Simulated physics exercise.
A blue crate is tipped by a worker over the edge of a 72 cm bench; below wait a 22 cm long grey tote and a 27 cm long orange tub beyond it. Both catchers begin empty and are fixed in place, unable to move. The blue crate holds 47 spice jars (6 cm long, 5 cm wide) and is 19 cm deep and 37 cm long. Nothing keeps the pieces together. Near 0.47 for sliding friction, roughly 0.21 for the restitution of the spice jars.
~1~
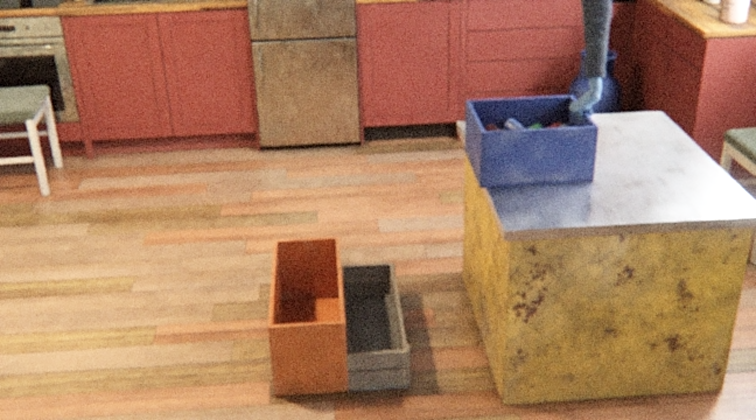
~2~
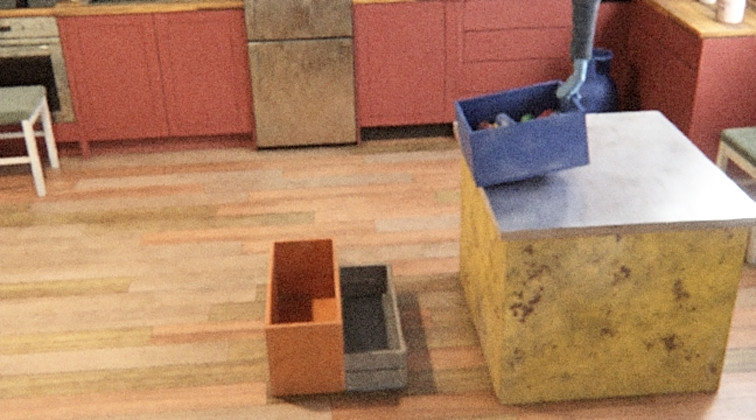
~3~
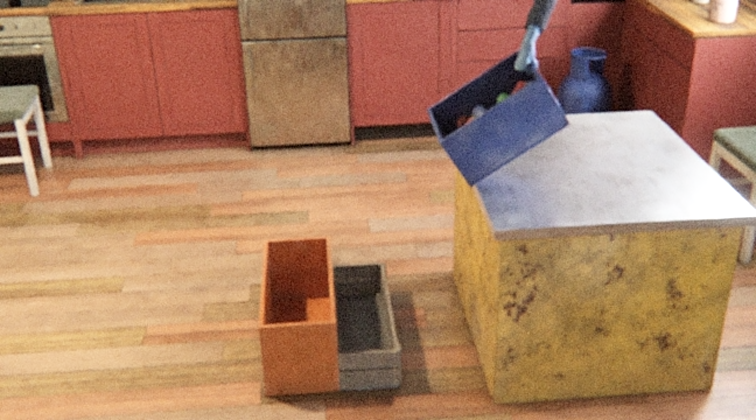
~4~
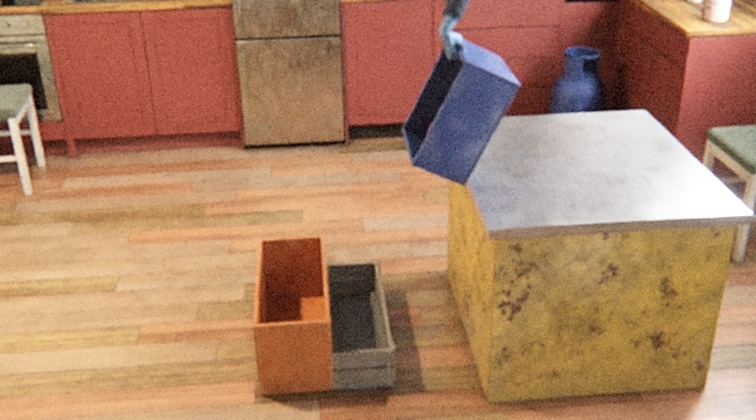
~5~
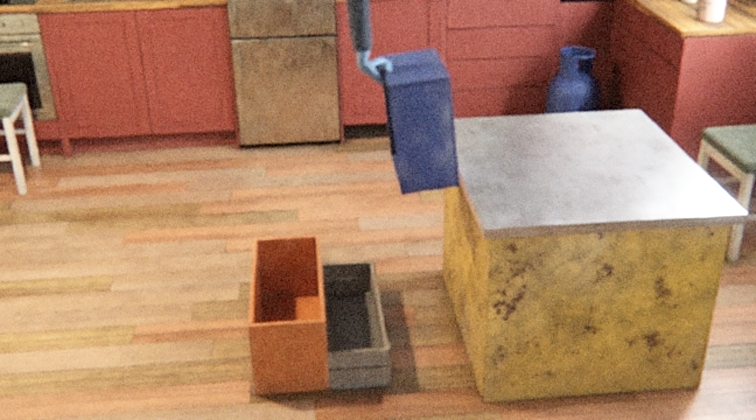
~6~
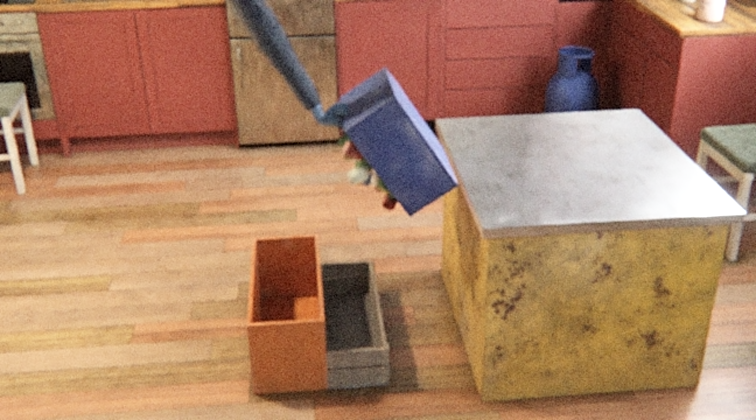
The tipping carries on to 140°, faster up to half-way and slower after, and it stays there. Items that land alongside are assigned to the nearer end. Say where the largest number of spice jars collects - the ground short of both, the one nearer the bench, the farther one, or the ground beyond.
The largest number collects here: Nearer.
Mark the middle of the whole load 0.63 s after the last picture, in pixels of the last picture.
Estimated centre in the last picture: (341, 333).
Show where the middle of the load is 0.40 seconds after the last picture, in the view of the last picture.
At roughly (341, 330).
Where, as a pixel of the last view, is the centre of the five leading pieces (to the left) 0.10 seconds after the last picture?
The five leading pieces sit around (308, 210).
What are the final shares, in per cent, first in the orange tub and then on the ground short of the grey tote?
Estimate: 35 % then 5 %.
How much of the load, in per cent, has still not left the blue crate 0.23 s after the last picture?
Around 5 per cent of the load.
Then, 0.10 s after the last picture, tilt 136°; 10 still in the blue crate and 37 in the air.
Then, 0.23 s after the last picture, tilt 140°; 3 still in the blue crate, 11 in the grey tote, 14 in the orange tub and 19 in the air.
Then, 0.40 s after the last picture, tilt 140°; 26 in the grey tote, 16 in the orange tub, 1 on the ground short of the grey tote and 4 in the air.
When it is over (0.63 s after the last picture), 29 in the grey tote, 16 in the orange tub and 2 on the ground short of the grey tote.
